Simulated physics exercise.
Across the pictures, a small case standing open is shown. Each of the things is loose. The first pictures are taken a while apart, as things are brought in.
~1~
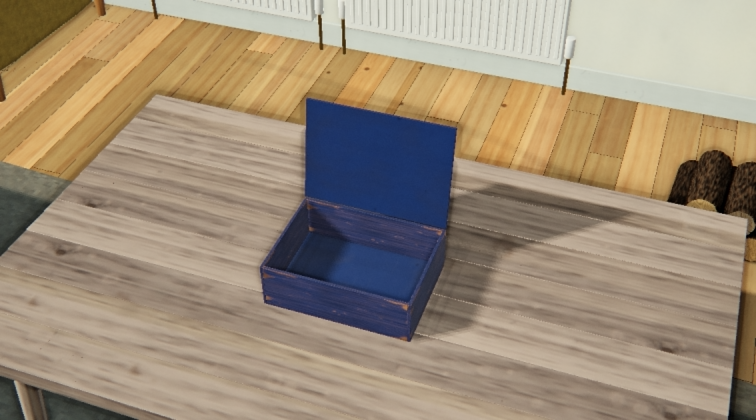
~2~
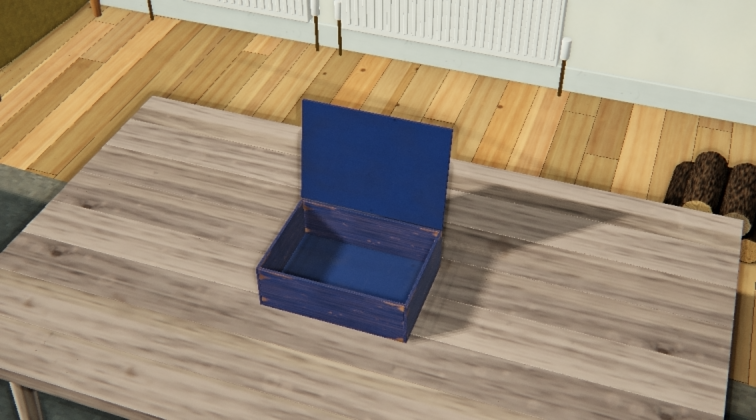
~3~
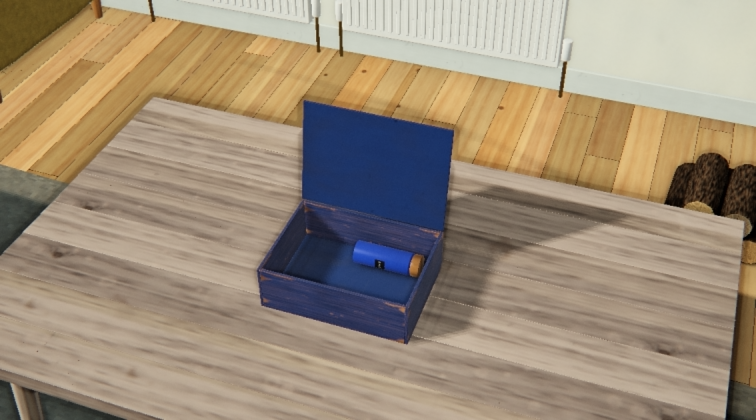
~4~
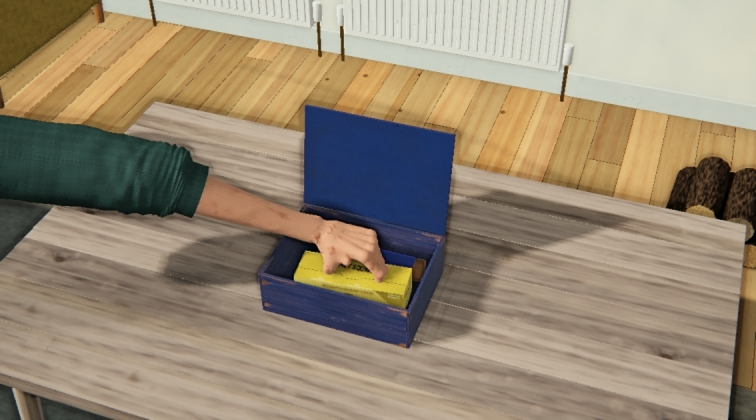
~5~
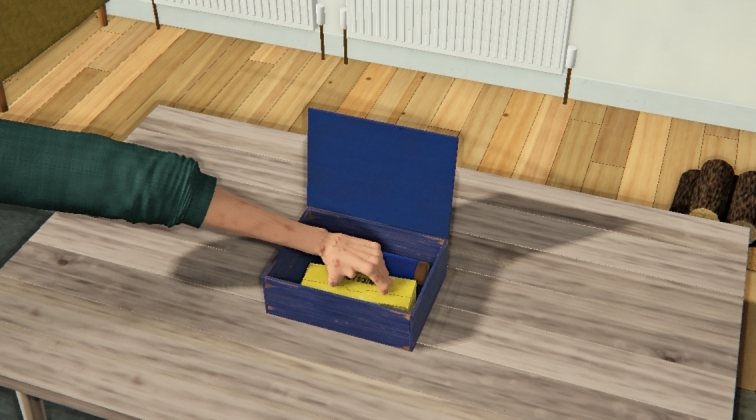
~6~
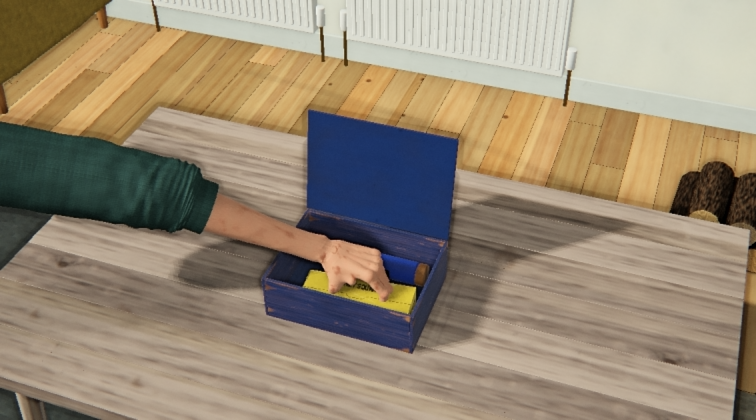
A hand lowers a yellow carton into an open blue box beside a blue shaker.
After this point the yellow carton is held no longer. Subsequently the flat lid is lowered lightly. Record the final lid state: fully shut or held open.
Final lid state: Fully shut.
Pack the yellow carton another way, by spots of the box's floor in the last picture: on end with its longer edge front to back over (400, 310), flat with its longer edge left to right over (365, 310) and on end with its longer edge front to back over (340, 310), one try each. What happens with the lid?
First try: The lid remains open; second try: It comes all the way down; third try: It remains open.
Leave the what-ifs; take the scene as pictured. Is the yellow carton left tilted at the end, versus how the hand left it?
Well, the yellow carton stays just as set.
Then, 1.50 s past the last view, lid 66° above the rim.
Then, 1.90 s past the last view, lid 25° above the rim.
Finally, lid shut; both still in place. Final places as the last picture's camera would see them, yellow carton near (358, 302).
